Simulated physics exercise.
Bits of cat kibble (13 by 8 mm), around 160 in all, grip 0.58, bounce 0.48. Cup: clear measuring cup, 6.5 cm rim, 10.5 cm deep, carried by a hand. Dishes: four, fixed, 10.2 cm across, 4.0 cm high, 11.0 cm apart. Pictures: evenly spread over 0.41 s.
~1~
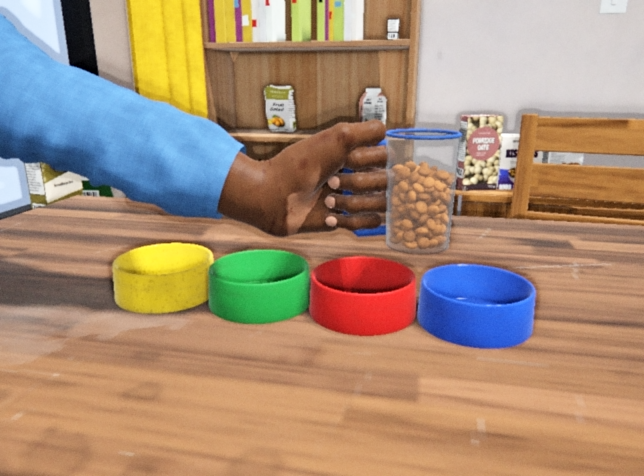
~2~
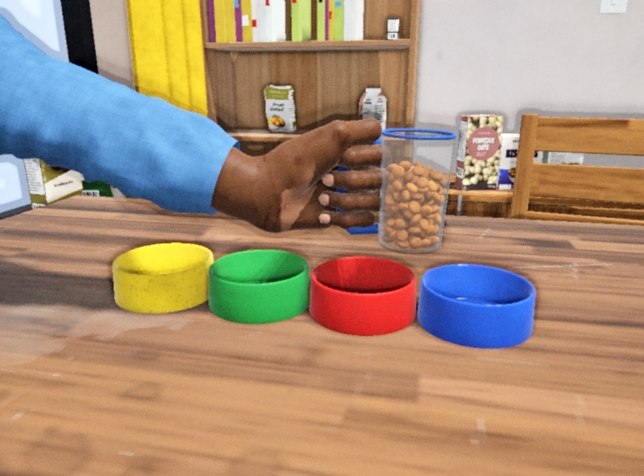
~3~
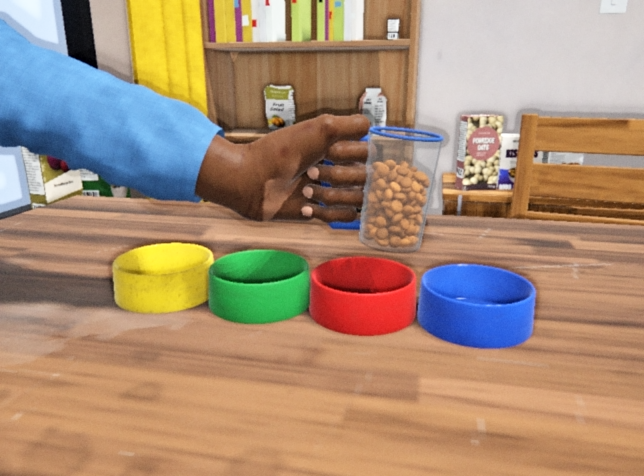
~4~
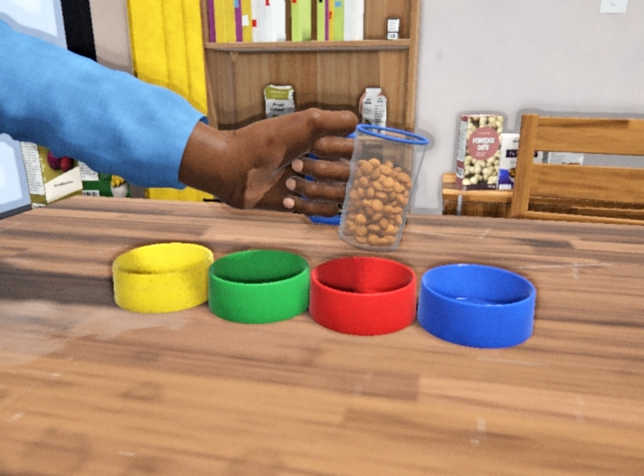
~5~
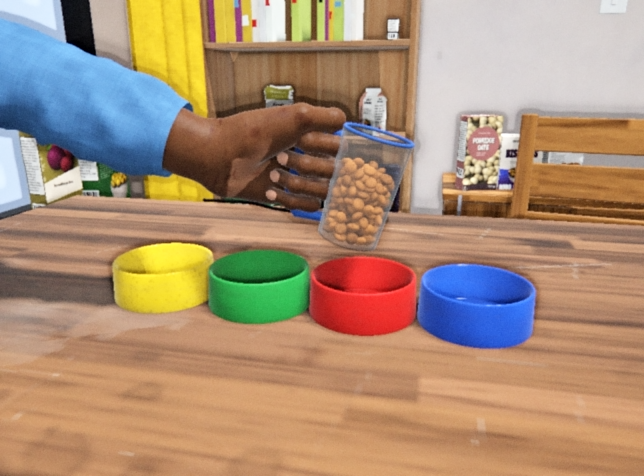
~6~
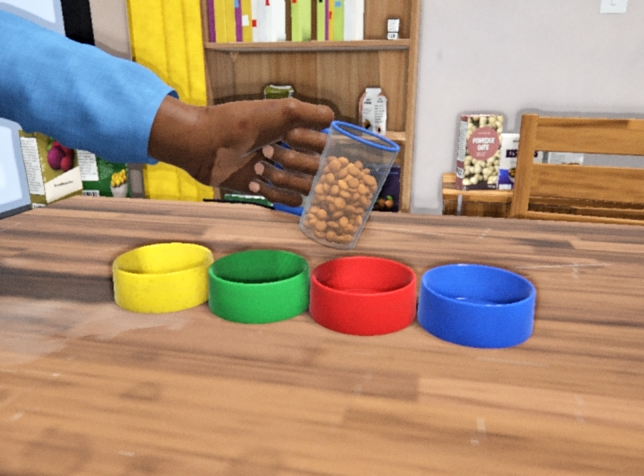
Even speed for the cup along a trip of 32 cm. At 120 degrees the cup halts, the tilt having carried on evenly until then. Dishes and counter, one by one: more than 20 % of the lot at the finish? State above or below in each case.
In each case: Red dish below, blue dish below, green dish below, yellow dish above, counter below.
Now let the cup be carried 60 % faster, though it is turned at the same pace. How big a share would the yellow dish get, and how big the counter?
Yellow: 100; counter: 0.
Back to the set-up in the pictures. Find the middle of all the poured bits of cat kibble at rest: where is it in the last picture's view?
Somewhere around (174, 277) in the final frame.
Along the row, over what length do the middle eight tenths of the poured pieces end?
That stretch measures near 5 centimetres.
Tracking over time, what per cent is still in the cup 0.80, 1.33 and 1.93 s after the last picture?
100, 100, 30.
Then, 0.80 s after the last picture, tilt 67 degrees; cup holds 100 %.
Then, 1.33 s after the last picture, tilt 98 degrees; cup holds 100 %.
Then, 1.93 s after the last picture, tilt 120 degrees; cup holds 30 %, yellow 70 %.
In the end, red 0 %, blue 0 %, green 0 %, yellow 100 %, counter 0 %.
